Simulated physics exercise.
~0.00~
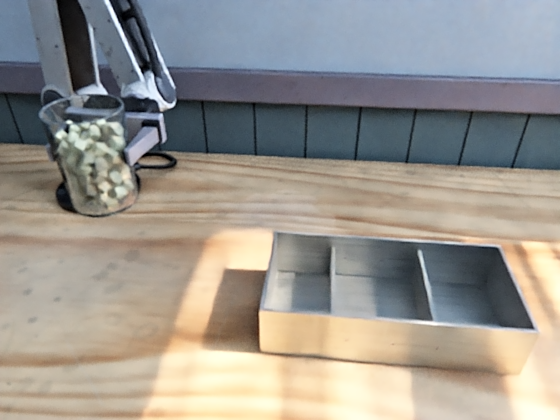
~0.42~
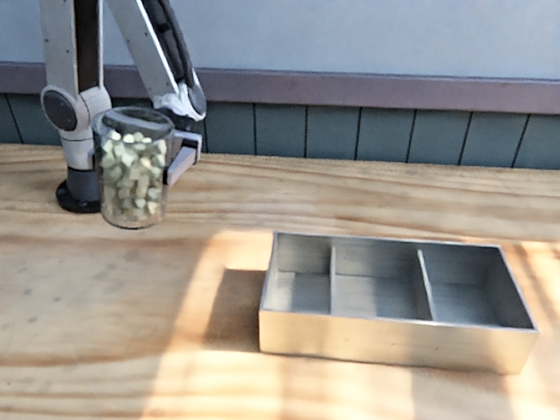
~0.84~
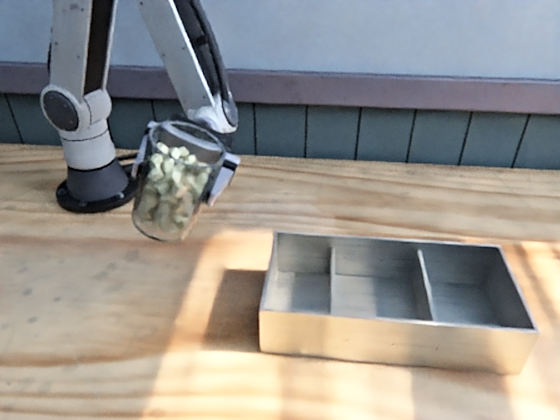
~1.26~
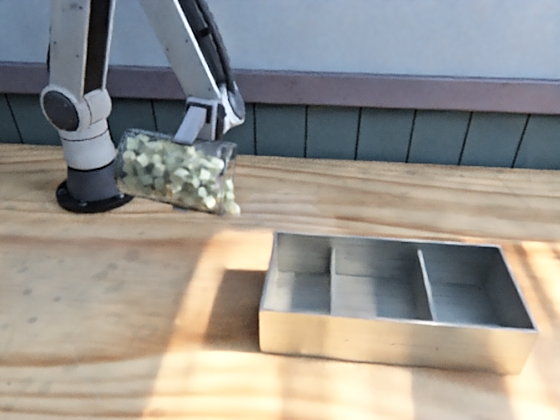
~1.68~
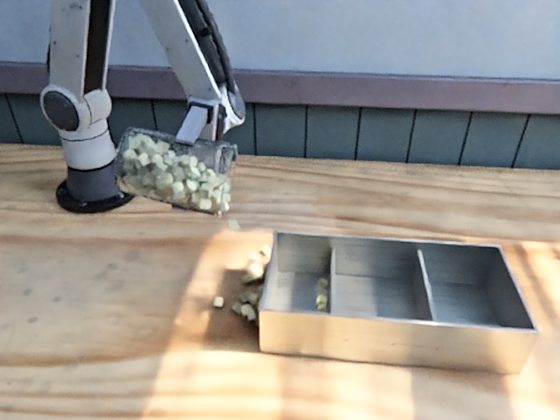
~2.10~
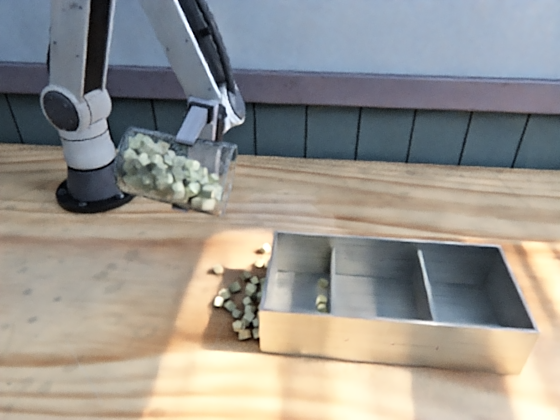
A robotic arm carried a clear beaker of pale green vegetable dice to the right and tipped it onto its side, spilling some onto the wooden table beside a divided metal box, with only a few landing in its left compartment and most staying inside the beaker.
